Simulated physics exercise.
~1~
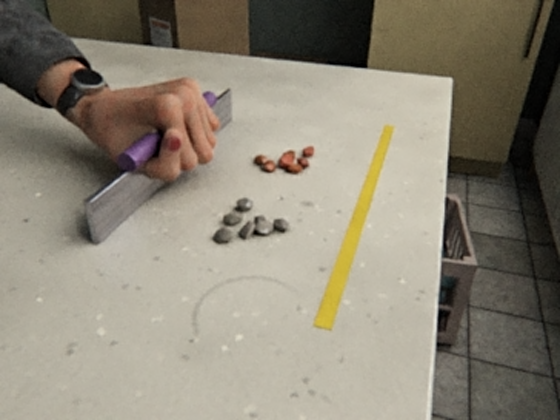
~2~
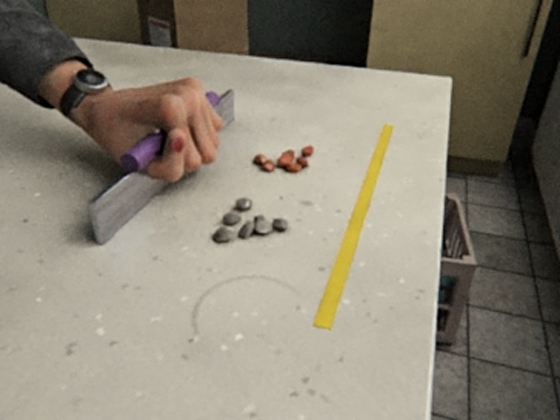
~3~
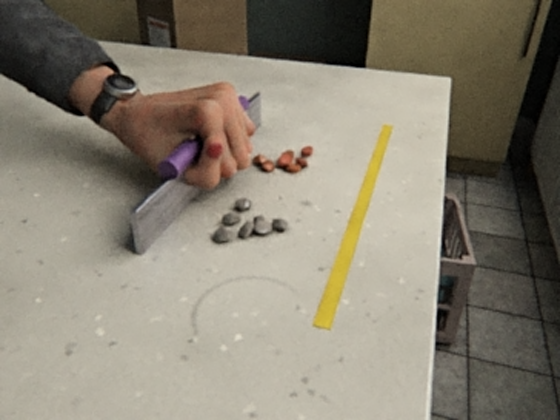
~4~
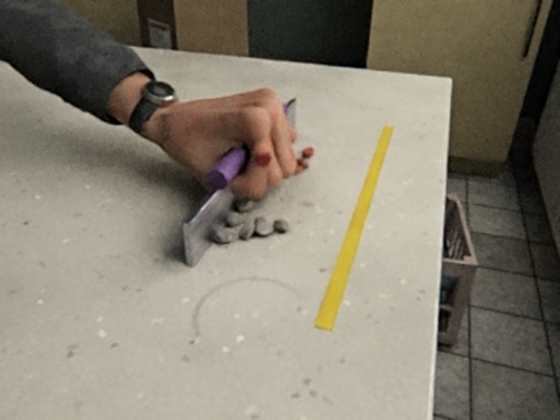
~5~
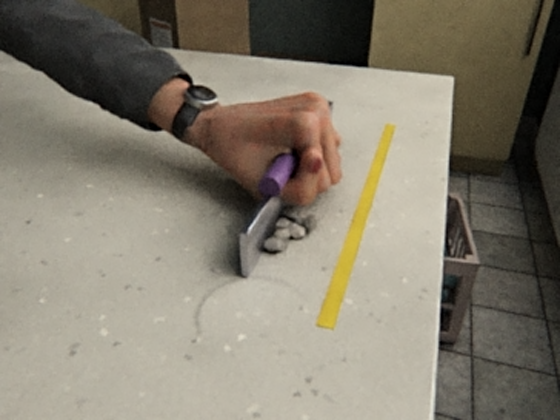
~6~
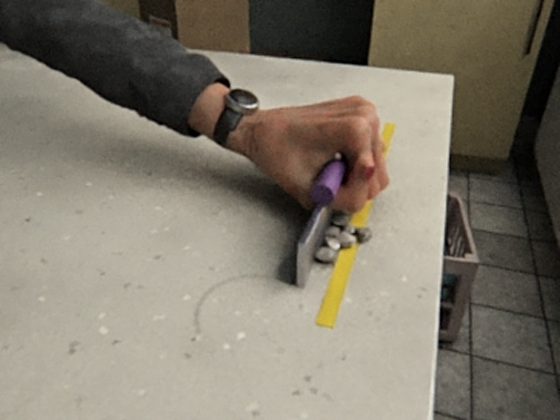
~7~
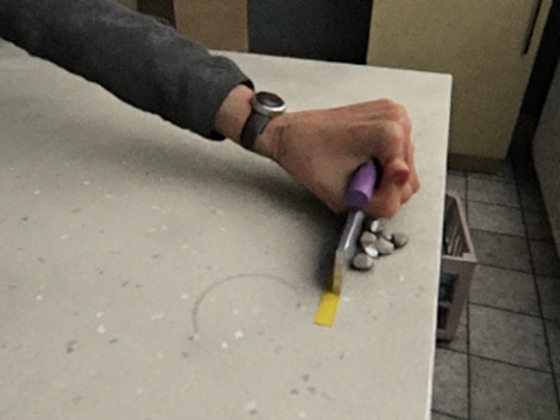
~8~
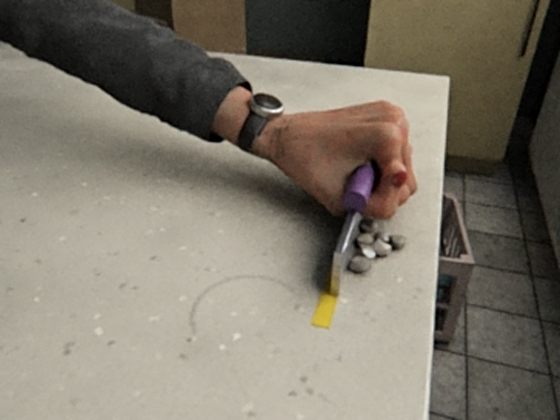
On a pale speckled tabletop, a hand with a purple-handled scraper pushes small grey and reddish stones rightwards towards the table's edge, crosses to the yellow tape strip and stops there, with the grey stones resting just past the tape, still on the table.
